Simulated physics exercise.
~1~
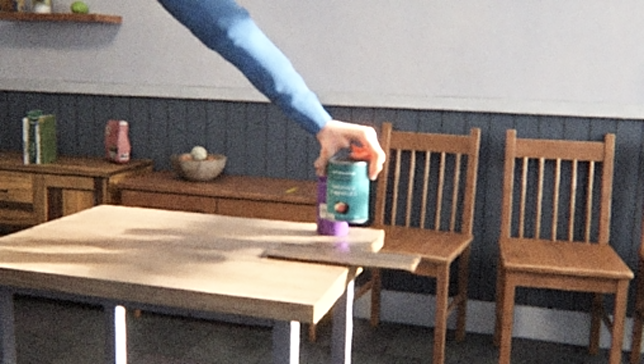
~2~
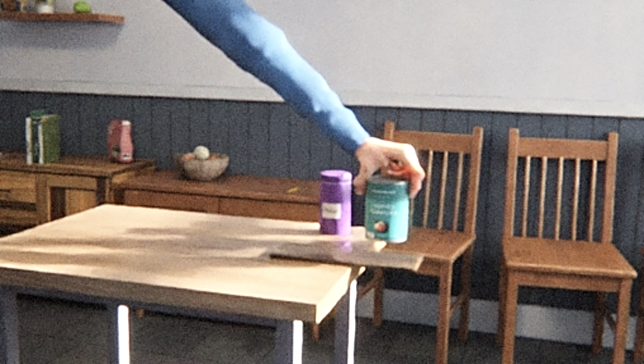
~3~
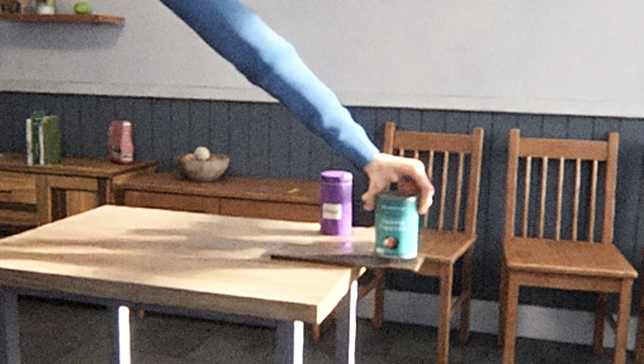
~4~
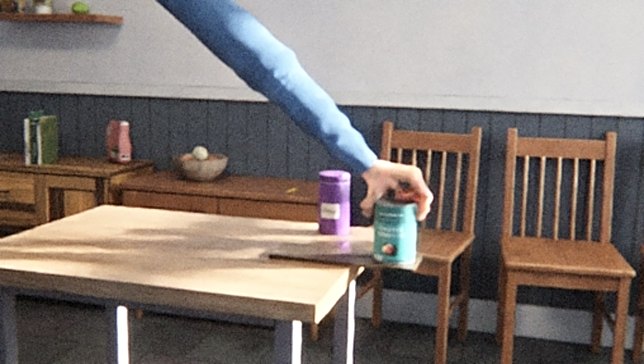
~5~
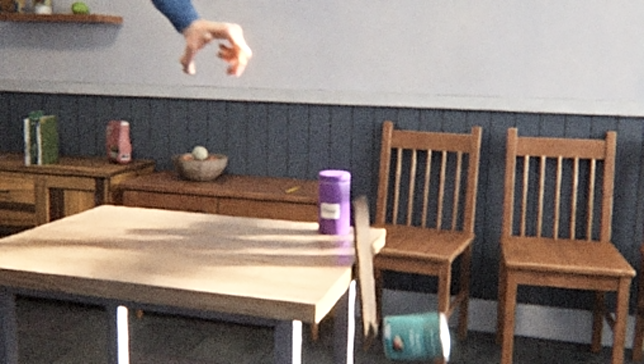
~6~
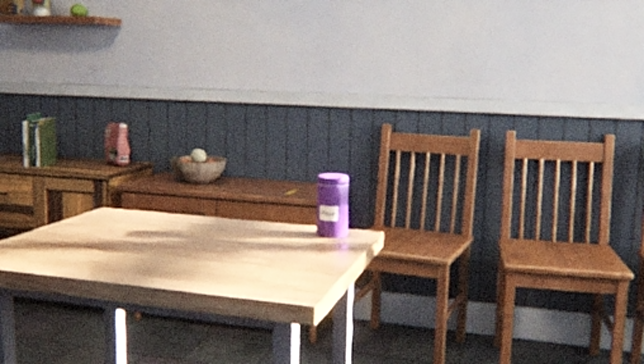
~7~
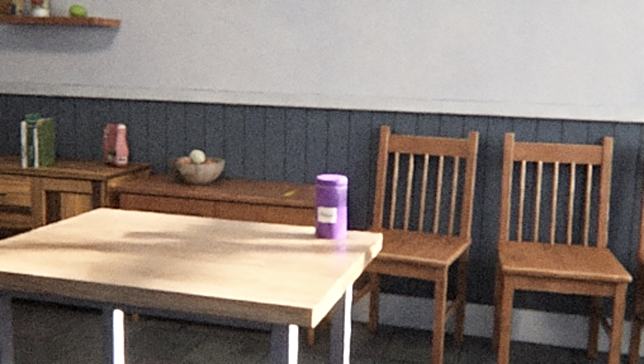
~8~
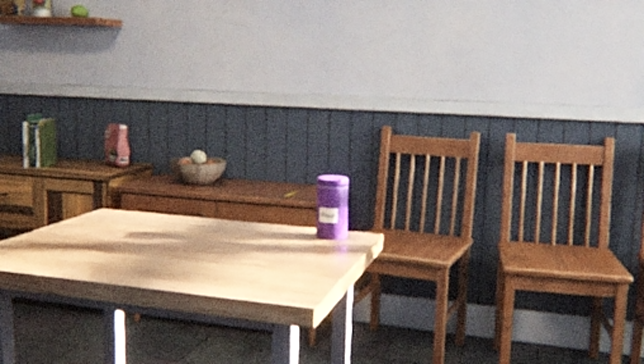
Hand setting turquoise tin on overhanging board at table edge, then letting go, board and tin toppling off, purple jar remaining.
